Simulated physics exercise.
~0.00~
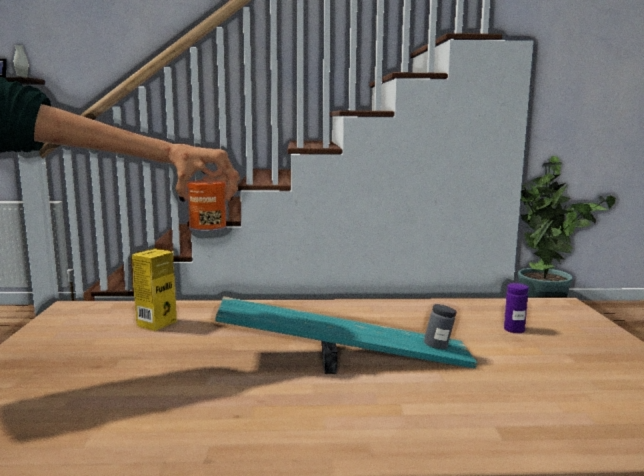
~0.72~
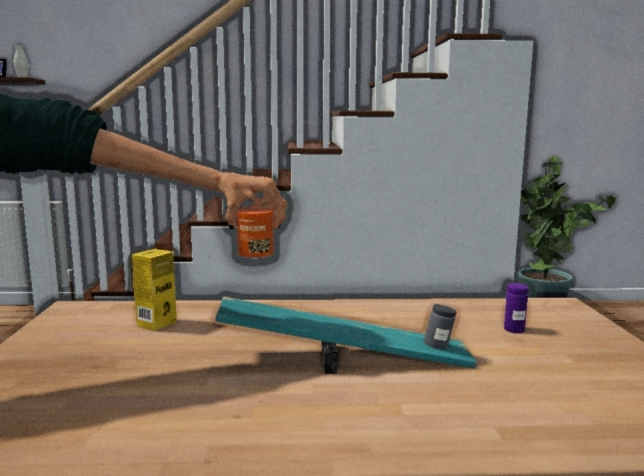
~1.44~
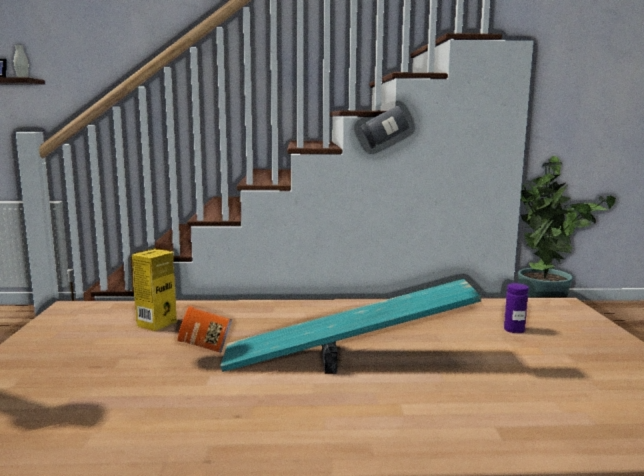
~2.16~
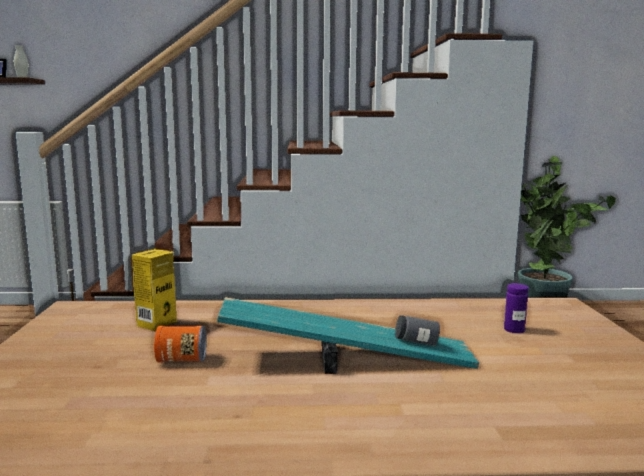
A hand drops an orange tin, the plank flings the grey shaker up, and both topple.
